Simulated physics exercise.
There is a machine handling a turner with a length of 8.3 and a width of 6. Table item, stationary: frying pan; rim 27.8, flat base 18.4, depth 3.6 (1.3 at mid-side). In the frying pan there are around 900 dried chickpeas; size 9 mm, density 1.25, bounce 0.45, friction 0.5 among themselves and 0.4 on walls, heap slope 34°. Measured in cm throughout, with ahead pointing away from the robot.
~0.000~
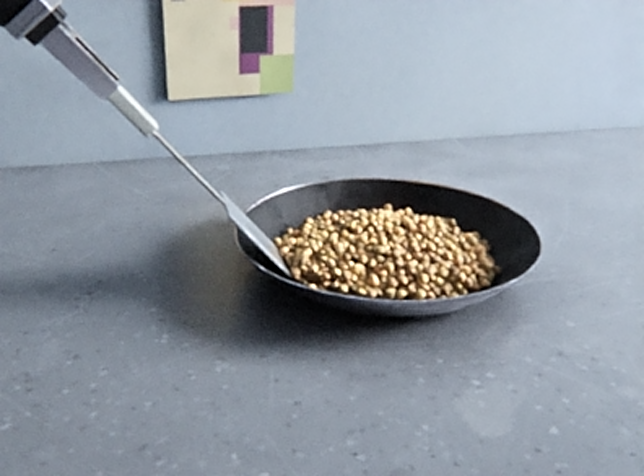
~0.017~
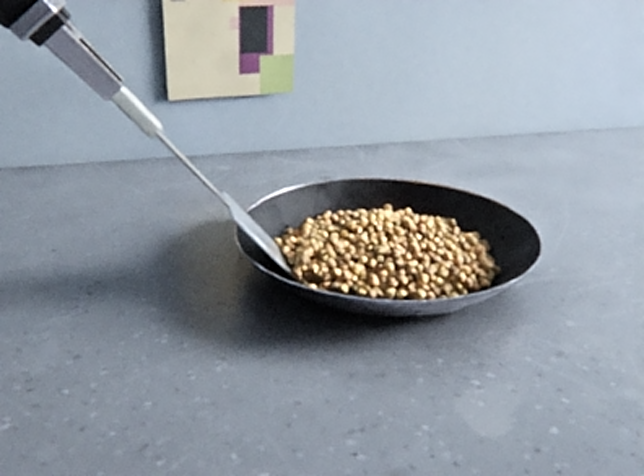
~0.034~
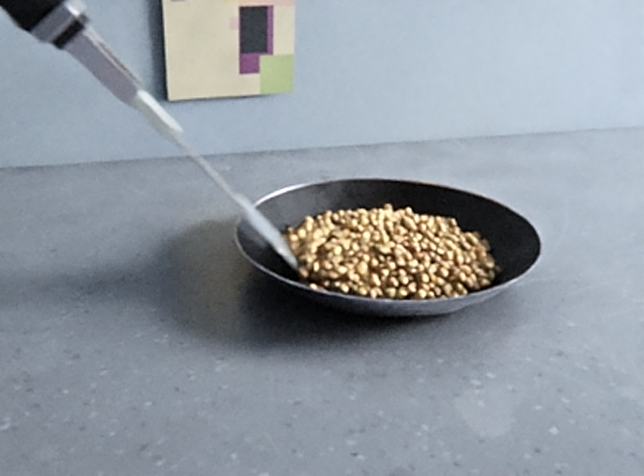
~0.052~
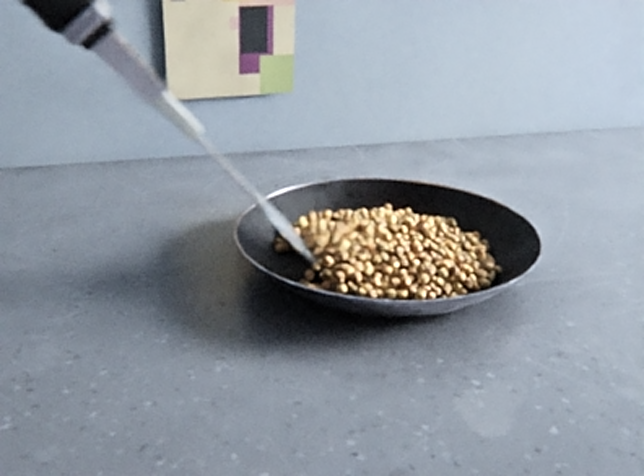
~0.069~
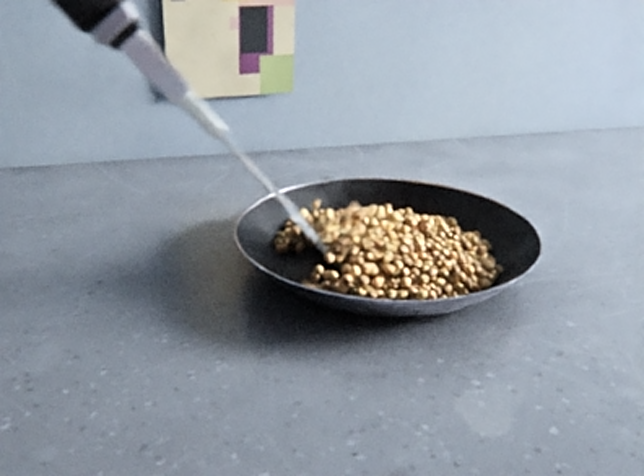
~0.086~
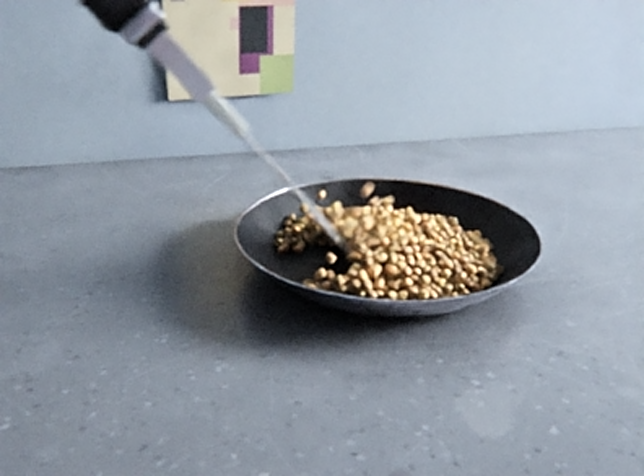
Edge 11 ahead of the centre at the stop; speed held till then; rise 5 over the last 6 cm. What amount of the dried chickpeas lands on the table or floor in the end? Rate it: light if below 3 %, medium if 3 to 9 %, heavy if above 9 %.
Rating: Heavy.
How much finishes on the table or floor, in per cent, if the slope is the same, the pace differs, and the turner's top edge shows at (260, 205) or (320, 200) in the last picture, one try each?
Around 5 per cent, then around 20 per cent.
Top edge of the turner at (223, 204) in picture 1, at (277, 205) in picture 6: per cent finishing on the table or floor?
Off the vessel, on the table or floor: Some 10 percent.
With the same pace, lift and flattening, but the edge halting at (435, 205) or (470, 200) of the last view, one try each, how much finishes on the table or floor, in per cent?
Try 1: Approx. 10 %; try 2: Approx. 15 %.
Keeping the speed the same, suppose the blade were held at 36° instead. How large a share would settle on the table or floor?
Some 20 in a hundred.
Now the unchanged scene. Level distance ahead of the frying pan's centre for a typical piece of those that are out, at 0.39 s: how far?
About 32 cm.
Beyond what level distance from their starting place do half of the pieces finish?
About 3 cm.
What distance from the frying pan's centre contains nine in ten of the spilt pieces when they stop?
About 90 cm from the centre.
After 0.13 s, sloping 51°, highest piece 11 above the table; 899 in the frying pan, 1 on the blade or in flight.
After 0.17 s, sloping 51°, highest piece 12 above the table; 899 in the frying pan, 1 on the blade or in flight.
After 0.39 s, sloping 51°, highest piece 12 above the table; 741 in the frying pan, 91 on the table or floor, 68 on the blade or in flight.
After 1.44 s, sloping 51°, highest piece 4 above the table; 741 in the frying pan, 159 on the table or floor.
At rest, 741 in the frying pan, 159 on the table or floor. That is 18 % on the table or floor.
